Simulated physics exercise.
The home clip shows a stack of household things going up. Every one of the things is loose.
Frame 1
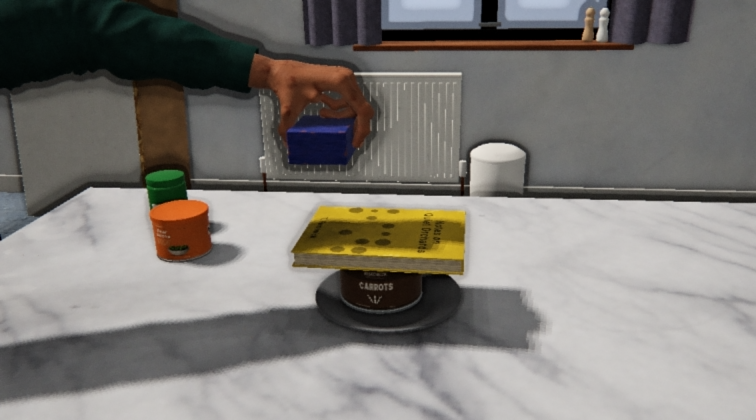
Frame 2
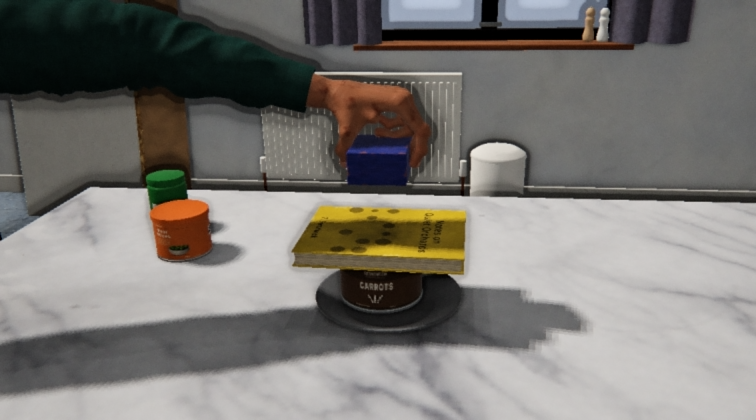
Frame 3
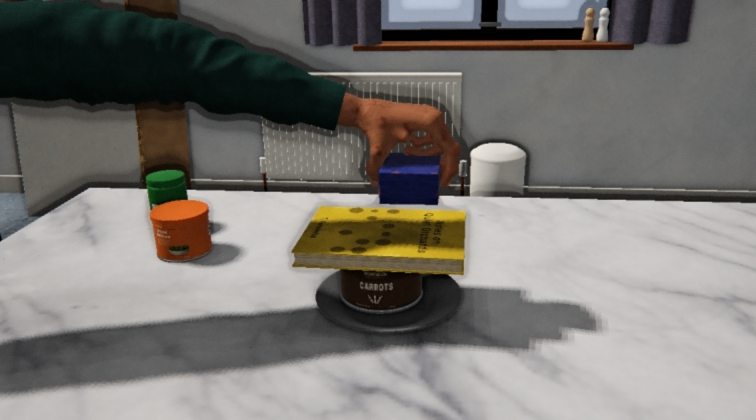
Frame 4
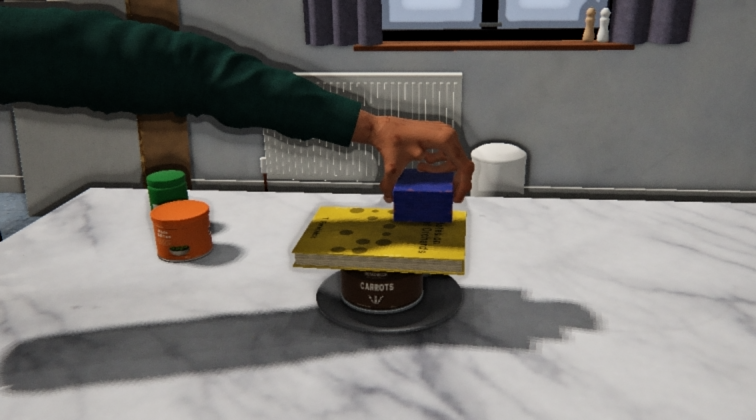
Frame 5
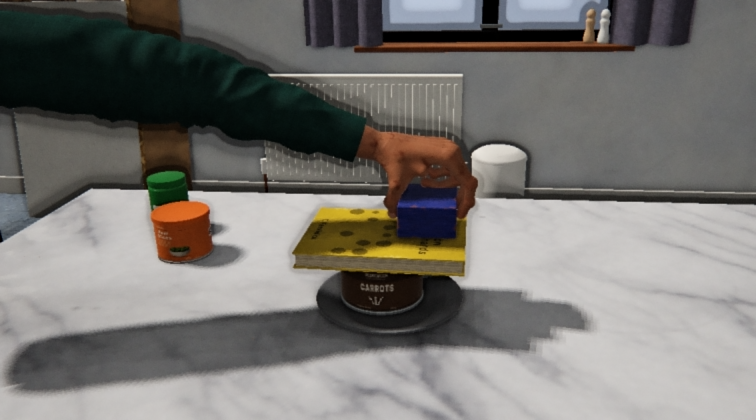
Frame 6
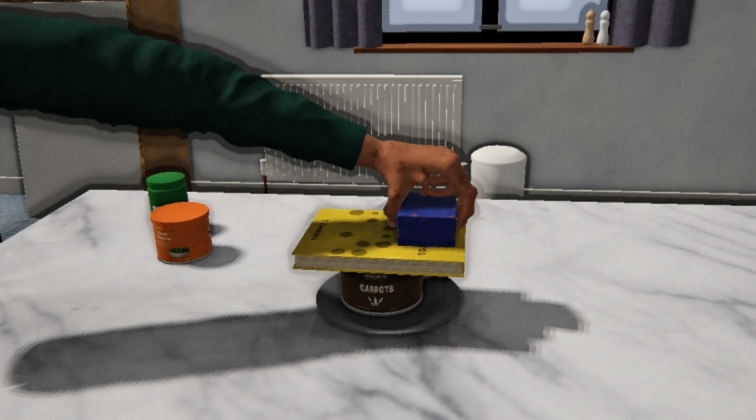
In a room with a radiator, a hand carries a blue block rightward above a yellow book resting on a can of carrots, then lowers it onto the book's right side and keeps hold of it.
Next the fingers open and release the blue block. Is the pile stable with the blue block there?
Safe to say it works.
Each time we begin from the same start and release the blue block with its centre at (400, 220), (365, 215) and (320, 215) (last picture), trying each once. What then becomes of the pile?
Attempt one, the pile survives; attempt two, it survives; attempt three, it survives.
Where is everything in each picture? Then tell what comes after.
Still above its spot; blue block (324, 139); yellow book (384, 237), in the first picture.
Still above its spot; blue block (381, 159); orange tub (182, 231), in the second picture.
Still above its spot; blue block (411, 178), in the third picture.
Still above its spot; blue block (424, 194), in the fourth picture.
Still above its spot; blue block (429, 210), in the fifth picture.
Set down, still held; blue block (428, 218); yellow book (385, 240), in the sixth picture.
Then, 0.80 s after the last picture, nothing has stirred.
Then, 2.00 s after the last picture, blue block resting near (428, 220).
At rest, all 6 in place. Seen from the same camera at the end, blue block near (428, 220). The pile stays up.
